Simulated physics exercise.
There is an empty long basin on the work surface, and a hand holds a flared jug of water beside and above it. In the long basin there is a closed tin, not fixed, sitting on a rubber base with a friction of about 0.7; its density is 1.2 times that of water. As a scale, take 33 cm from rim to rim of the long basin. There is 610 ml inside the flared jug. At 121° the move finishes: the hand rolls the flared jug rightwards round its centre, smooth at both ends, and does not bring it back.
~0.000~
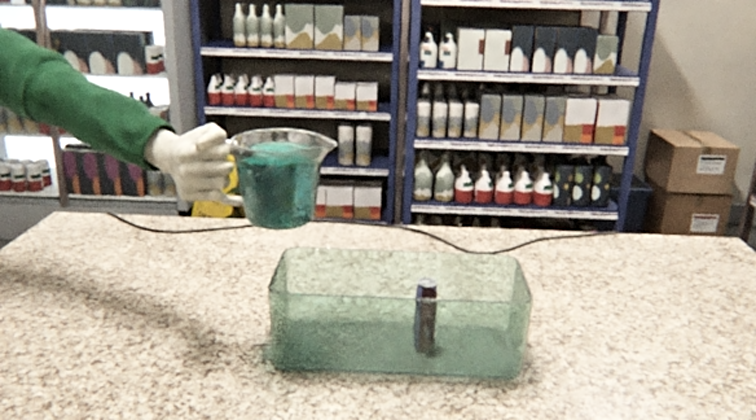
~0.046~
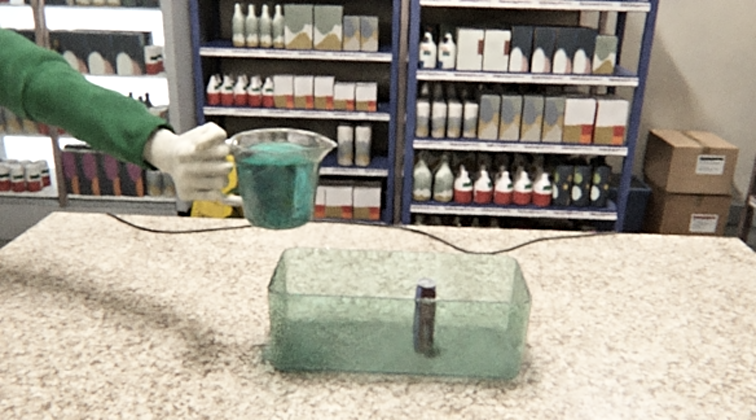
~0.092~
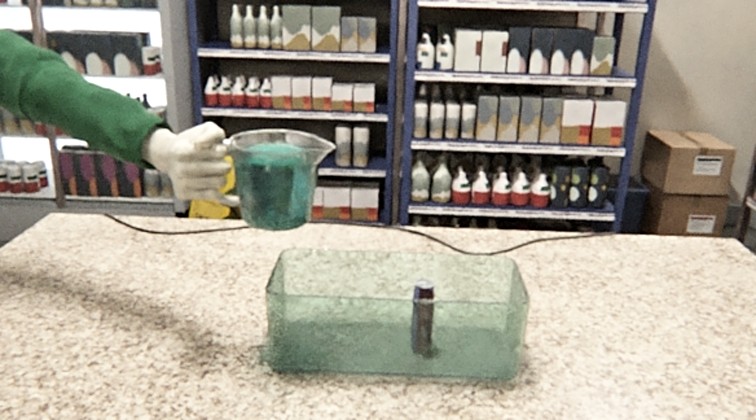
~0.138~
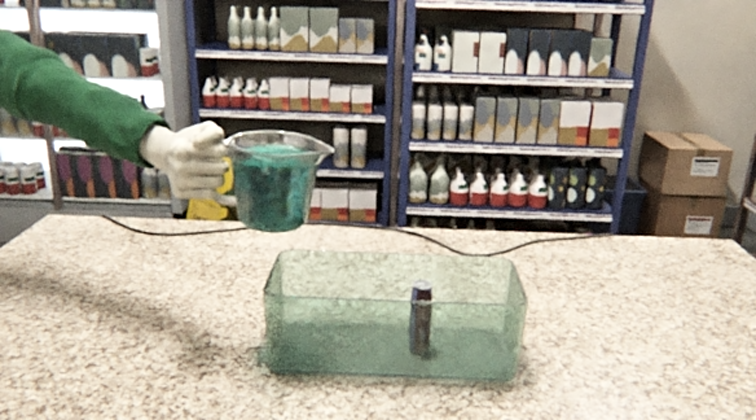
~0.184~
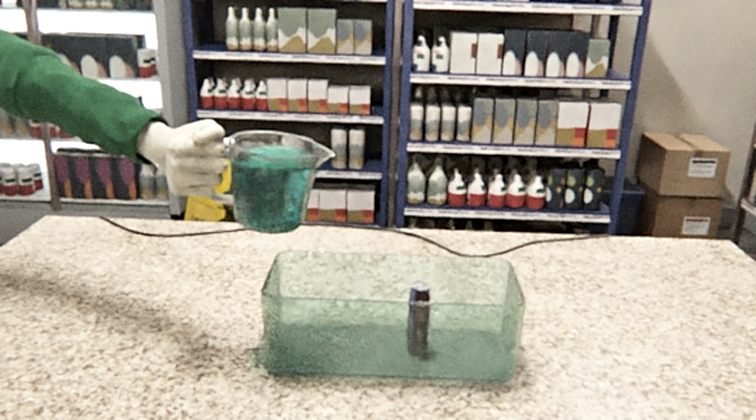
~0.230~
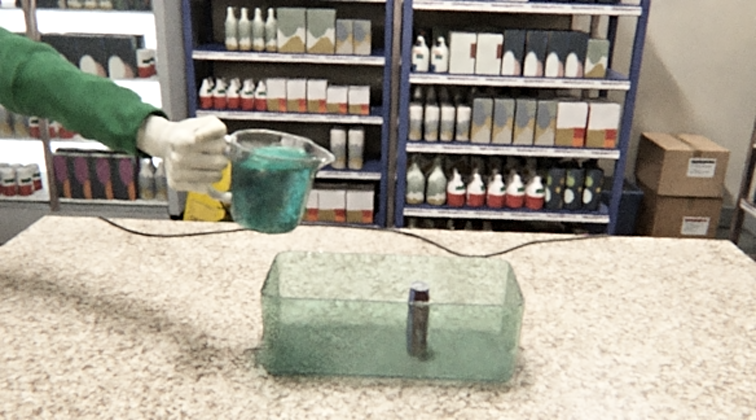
A gloved hand slowly tilts a jug of green liquid slightly rightwards above a clear basin.
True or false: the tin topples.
False.
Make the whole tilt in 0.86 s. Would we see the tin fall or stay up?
Outcome - the tin stays erect.
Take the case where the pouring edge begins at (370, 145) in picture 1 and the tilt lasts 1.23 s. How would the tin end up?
Result: Tin tipped over.
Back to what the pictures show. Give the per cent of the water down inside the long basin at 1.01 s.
My estimate is about 86 percent.
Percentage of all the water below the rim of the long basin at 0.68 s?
I'd put it near 14 percent.
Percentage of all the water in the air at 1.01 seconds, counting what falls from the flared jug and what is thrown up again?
Around 7 percent of the liquid.
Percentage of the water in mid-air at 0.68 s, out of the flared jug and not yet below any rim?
I'd put it at about 20 percent.
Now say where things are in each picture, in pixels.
In the first picture, it leans 0°; its right rim is at (337, 144); the water meets the walls at (239, 150) and (322, 153); the long basin's rim runs from (277, 269) to (525, 279); the tin's top is at (427, 285).
In the second picture, it leans 0°; its right rim is at (336, 144); the water meets the walls at (238, 150) and (321, 154).
In the third picture, it leans 2°; its right rim is at (335, 147); the water meets the walls at (237, 151) and (321, 155).
In the fourth picture, it leans 4°; its right rim is at (334, 150); the water meets the walls at (235, 151) and (320, 157).
In the fifth picture, it leans 7°; its right rim is at (334, 154); the water meets the walls at (235, 154) and (319, 158).
In the sixth picture, it leans 10°; its right rim is at (335, 158); the water meets the walls at (236, 155) and (322, 159).
After 0.68 s the tilt is 70° and 66 per cent is still to pour; the tin stands where it began.
After 1.01 s the tilt is 112° and 7 per cent is still to pour; the tin stands where it began.
After 1.36 s the tilt is 121° and 0 per cent is still to pour; the tin stands where it began.
After 1.73 s the tilt is 121° and 0 per cent is still to pour; the tin stands where it began.
In the end the tin stands where it began.
